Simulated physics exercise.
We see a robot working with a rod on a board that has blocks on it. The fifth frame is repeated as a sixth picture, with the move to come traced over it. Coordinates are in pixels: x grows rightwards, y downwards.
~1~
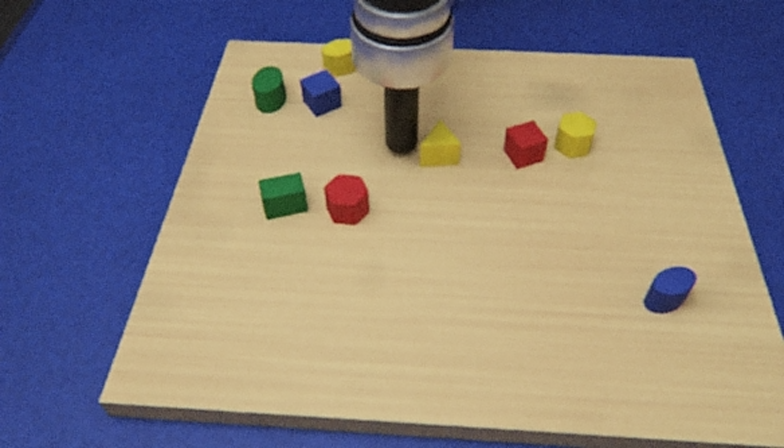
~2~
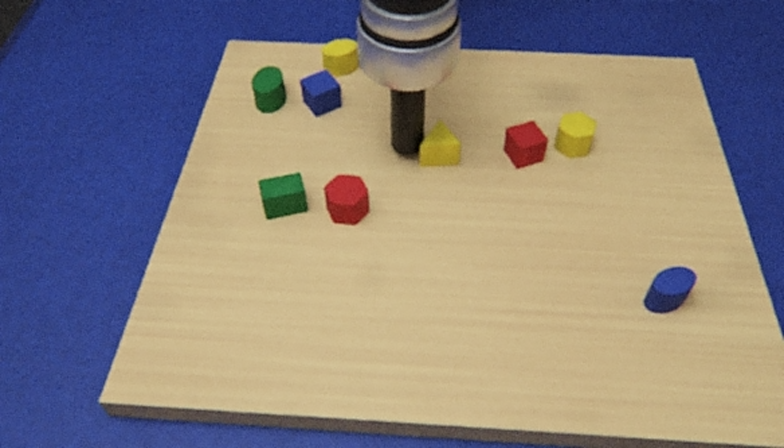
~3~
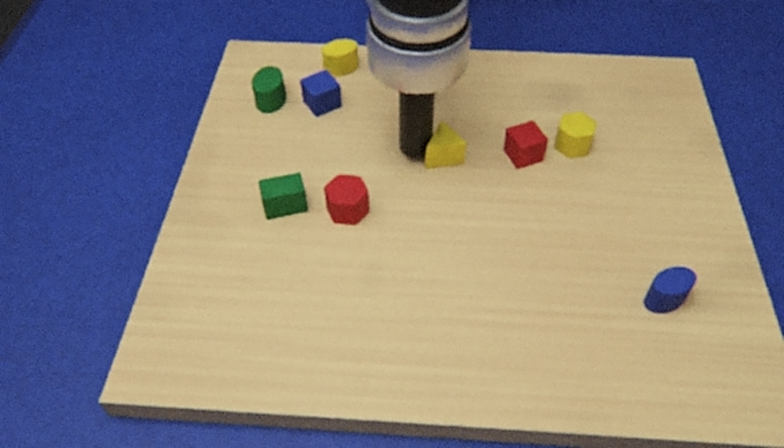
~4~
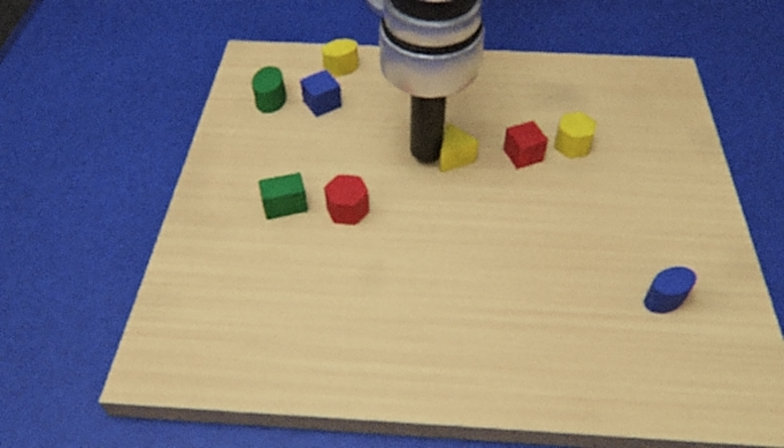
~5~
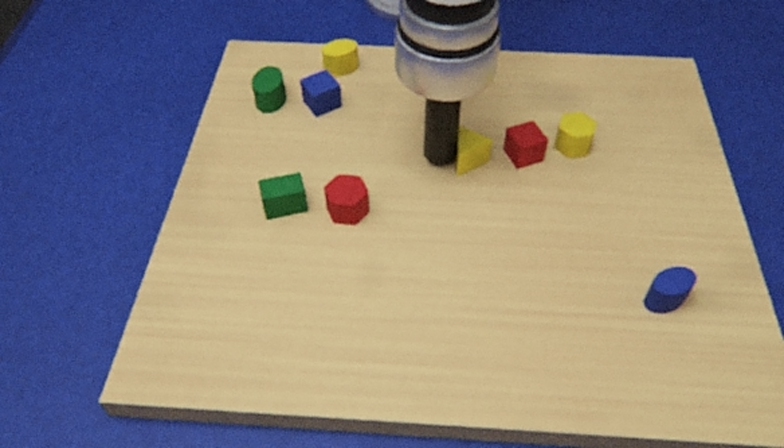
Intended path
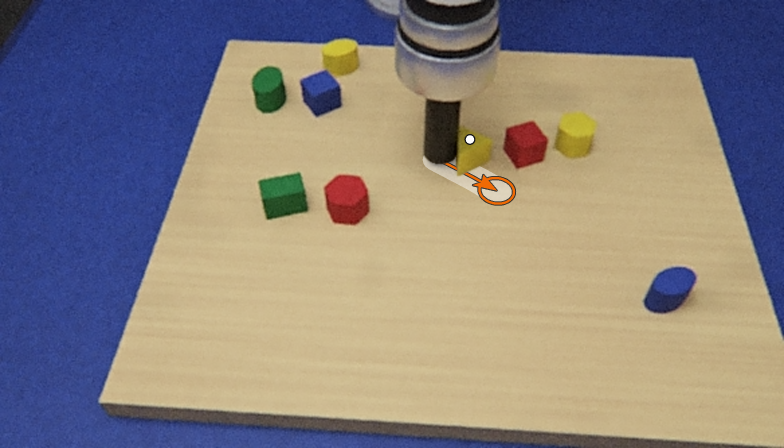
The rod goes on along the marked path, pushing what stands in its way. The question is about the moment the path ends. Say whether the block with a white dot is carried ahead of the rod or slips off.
Beside or behind, I predict.
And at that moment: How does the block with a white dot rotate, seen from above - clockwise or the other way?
Answer: Against the clock.
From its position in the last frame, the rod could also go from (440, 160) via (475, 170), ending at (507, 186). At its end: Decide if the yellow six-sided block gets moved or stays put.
The block in question stays where it was by the end.
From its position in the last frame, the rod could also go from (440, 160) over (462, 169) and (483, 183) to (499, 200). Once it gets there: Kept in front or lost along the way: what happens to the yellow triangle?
Slid off.
The line goes from (440, 160) directly to (497, 191); the dot is on the yellow triangle.
What follows on the original path. Halfway along, rod at (469, 167); yellow triangle at (499, 147), turned 35° anticlockwise; red square block at (530, 133).
At the end, rod at (498, 183); yellow triangle at (509, 149), turned 50° anticlockwise; red square block at (536, 131).
